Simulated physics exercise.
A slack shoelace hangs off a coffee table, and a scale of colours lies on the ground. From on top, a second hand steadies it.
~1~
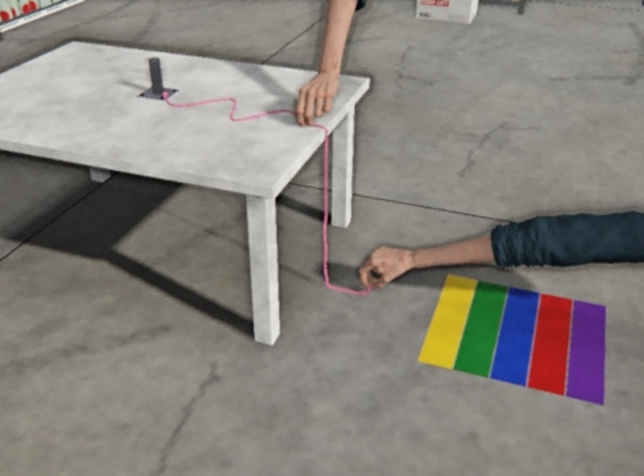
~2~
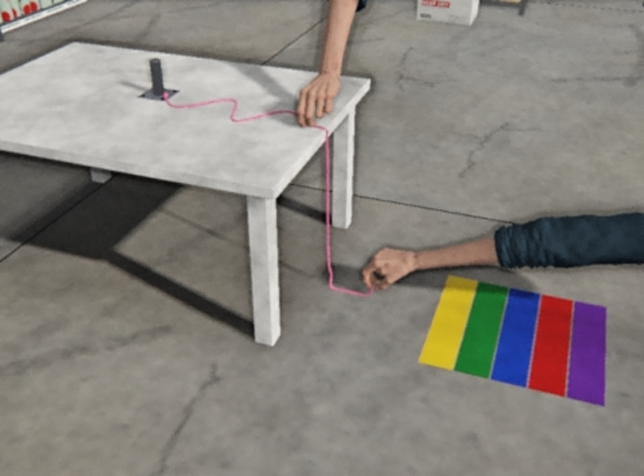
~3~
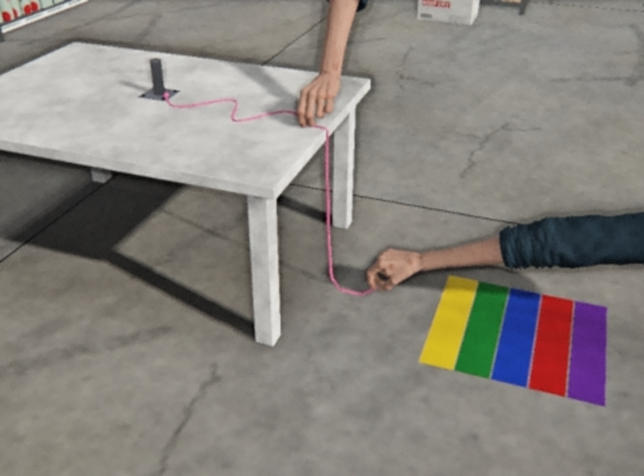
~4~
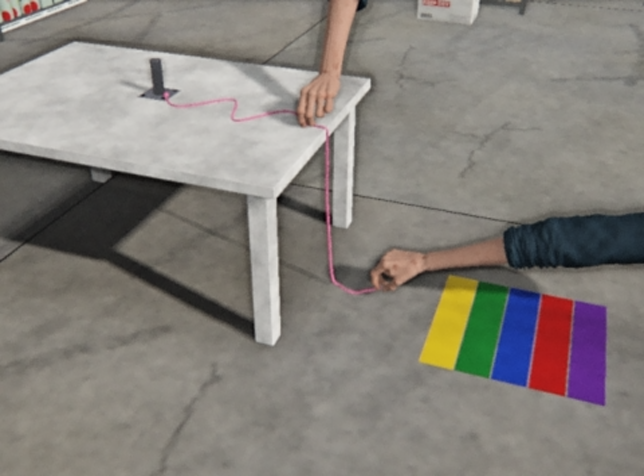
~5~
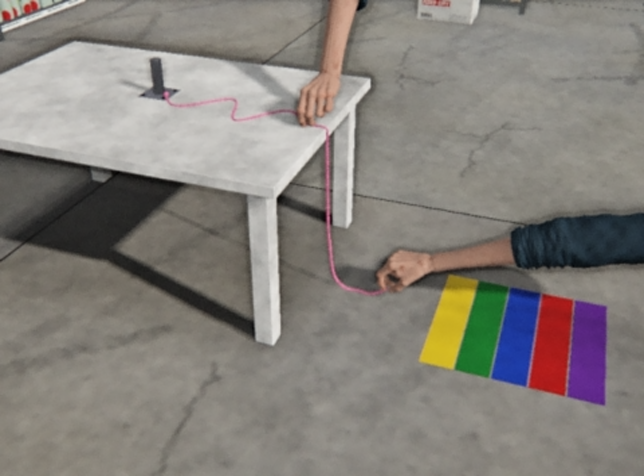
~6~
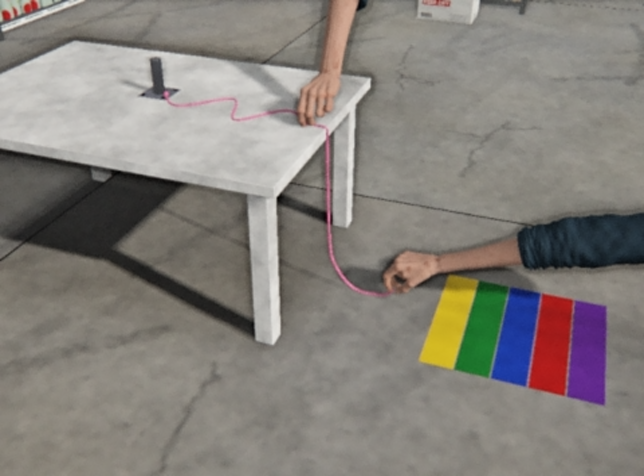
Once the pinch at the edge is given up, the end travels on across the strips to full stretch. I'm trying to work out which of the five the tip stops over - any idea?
I would say the purple one.
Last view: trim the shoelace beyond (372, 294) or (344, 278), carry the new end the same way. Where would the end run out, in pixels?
One per try, the spots are (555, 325) and (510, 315).
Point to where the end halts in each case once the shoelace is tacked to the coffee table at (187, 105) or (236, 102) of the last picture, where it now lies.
Try by try, around (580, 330) and (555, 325).
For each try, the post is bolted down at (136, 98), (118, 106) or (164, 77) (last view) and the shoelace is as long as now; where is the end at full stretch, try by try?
Try by try, around (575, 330), (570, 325) and (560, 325).
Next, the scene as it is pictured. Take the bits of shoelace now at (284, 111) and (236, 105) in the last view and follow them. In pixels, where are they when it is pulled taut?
The first one ends up at (349, 137) and the second one at (265, 110).
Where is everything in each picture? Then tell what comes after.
The first picture shows end (370, 285); yellow (440, 347); green (475, 355); blue (511, 363); red (548, 372); purple (586, 380).
The second picture shows end (373, 286); shoelace through (174, 106) (236, 106) (275, 113) (327, 136) (327, 208) (330, 272).
The third picture shows end (378, 287).
The fourth picture shows end (381, 288); shoelace through (174, 106) (236, 106) (275, 113) (327, 136) (327, 208) (332, 272).
The fifth picture shows end (388, 289).
The sixth picture shows end (394, 290); shoelace through (175, 105) (236, 105) (275, 112) (327, 135) (328, 207) (339, 272).
Soon after, end near (525, 318); over blue.
After that, end near (569, 327); over red.
At the stop, end near (596, 333); over purple. It gets as far as the purple strip.
